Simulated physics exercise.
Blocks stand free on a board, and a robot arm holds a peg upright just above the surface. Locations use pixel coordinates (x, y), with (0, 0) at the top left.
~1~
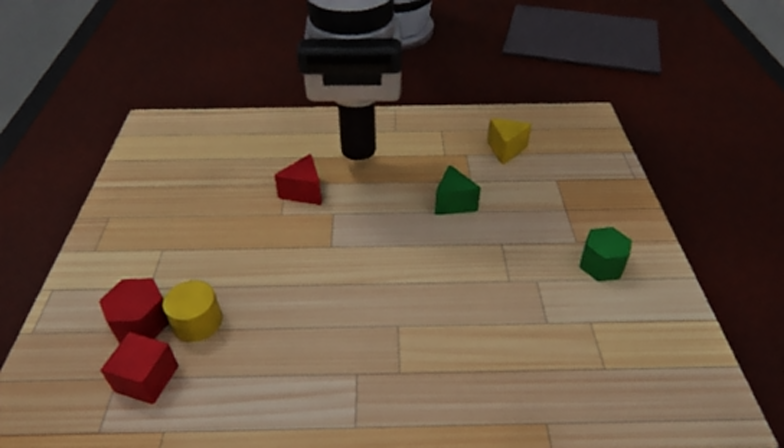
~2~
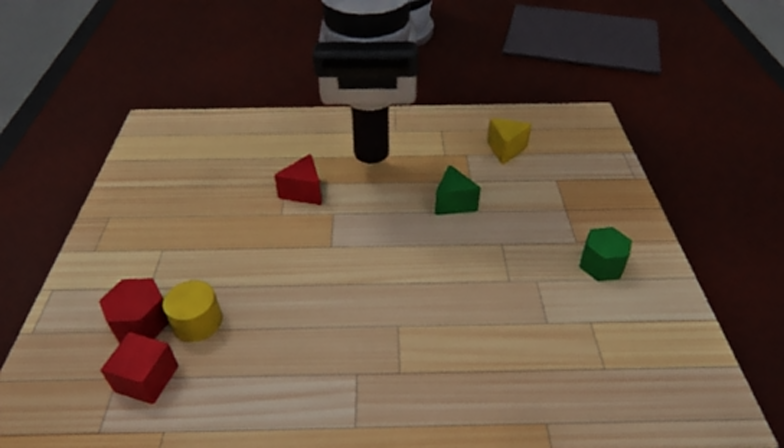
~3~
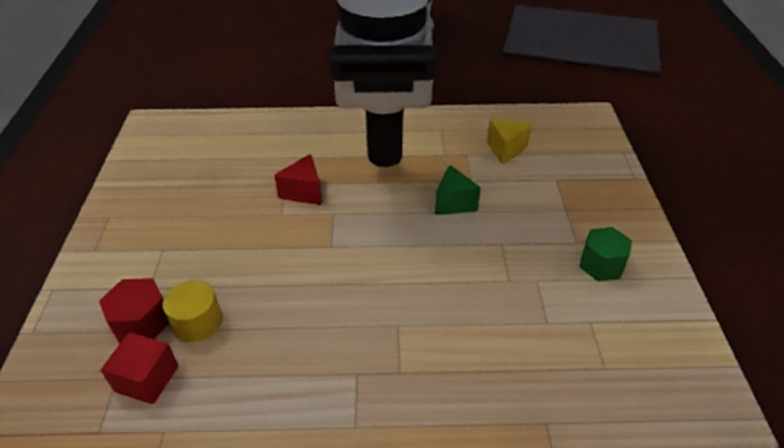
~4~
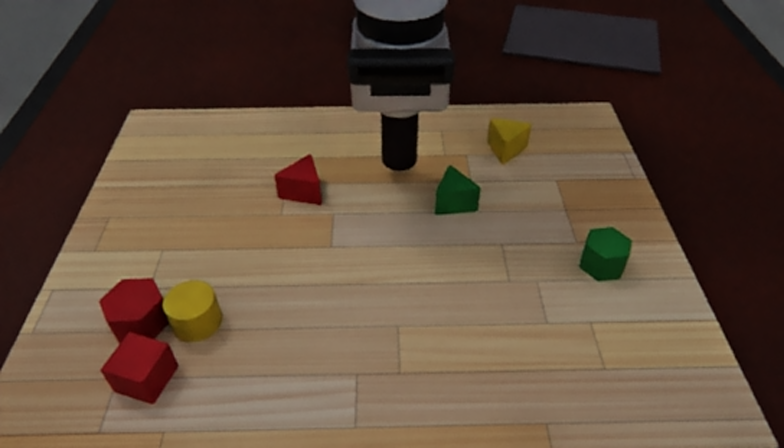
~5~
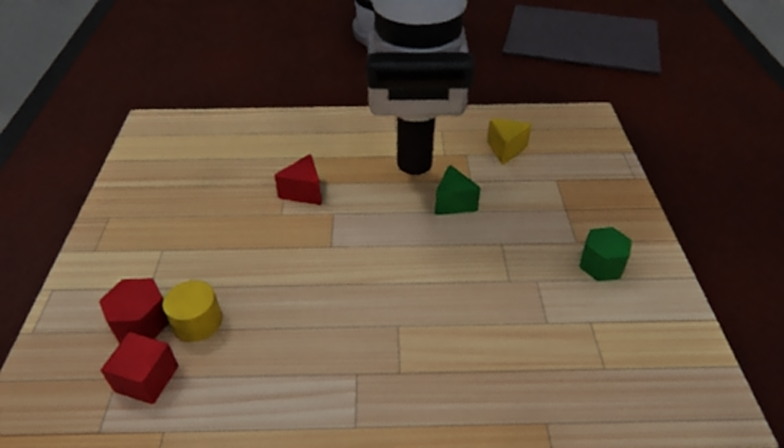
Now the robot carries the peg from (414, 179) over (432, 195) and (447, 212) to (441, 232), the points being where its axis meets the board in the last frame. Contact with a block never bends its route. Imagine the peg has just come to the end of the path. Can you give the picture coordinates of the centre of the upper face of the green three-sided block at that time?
At the end it should sit near (483, 198).
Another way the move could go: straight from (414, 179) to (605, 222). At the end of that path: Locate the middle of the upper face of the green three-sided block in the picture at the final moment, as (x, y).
It is going to be at (484, 193).
The first path, step by step. Halfway along, peg (442, 187); green three-sided block (473, 191).
At the end, peg (442, 217); green three-sided block (483, 198), turned 15° anticlockwise.
